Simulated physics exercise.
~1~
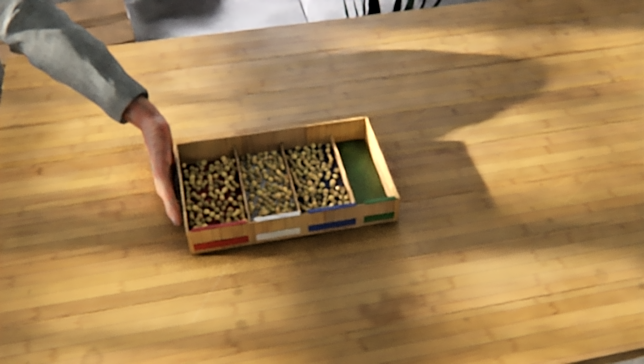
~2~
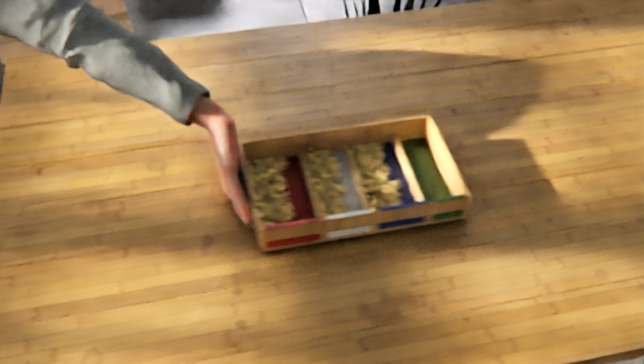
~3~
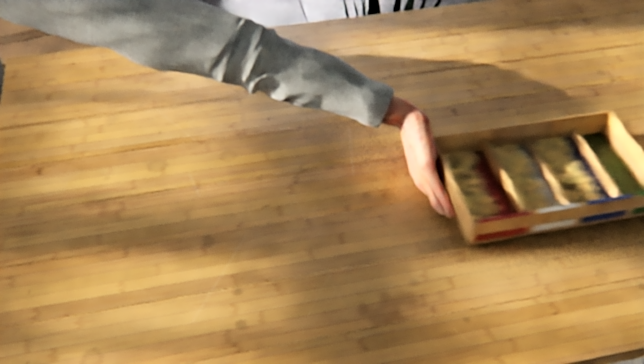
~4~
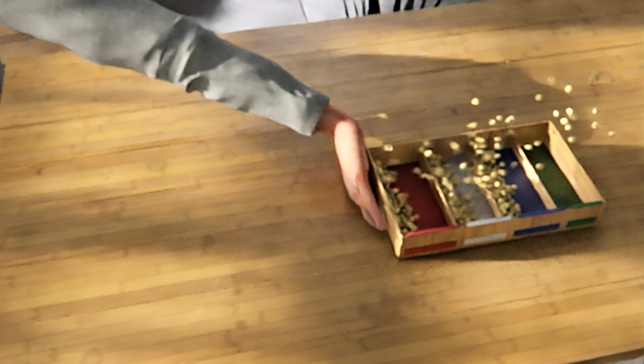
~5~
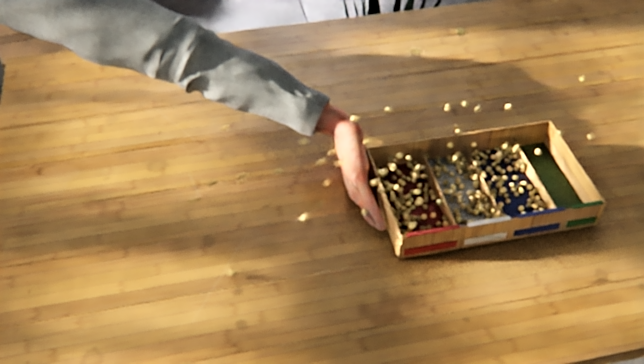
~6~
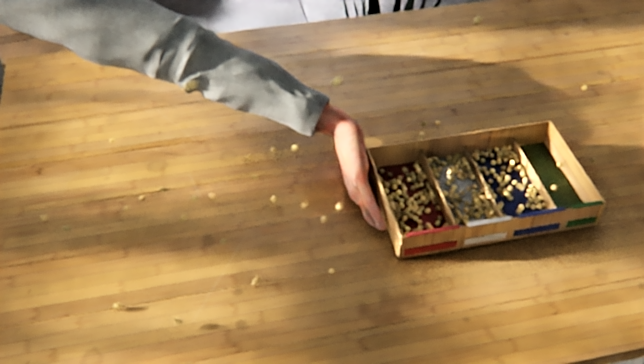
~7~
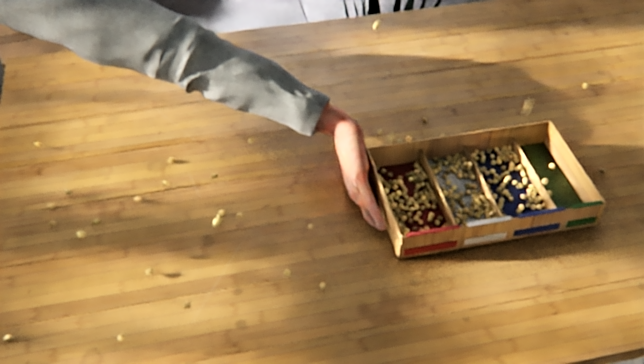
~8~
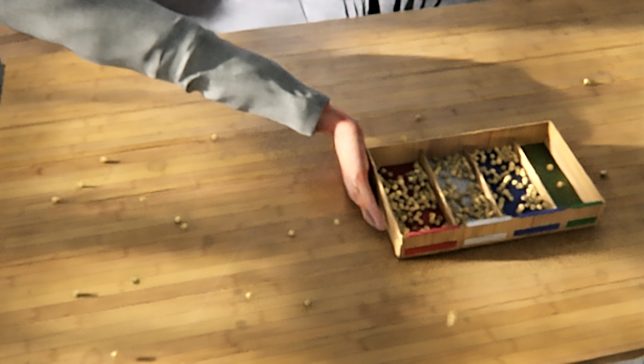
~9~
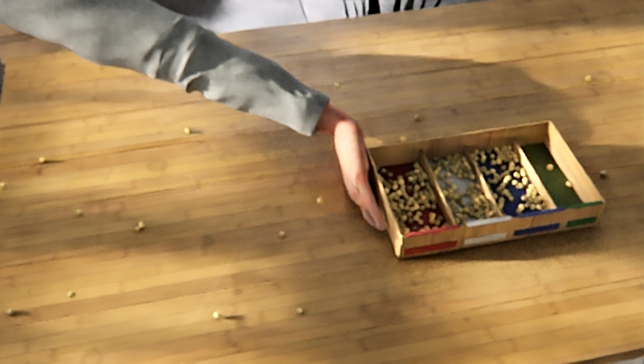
A hand sliding a divided wooden tray of small beans right, then jerking it back left, leaving beans scattered across the table.
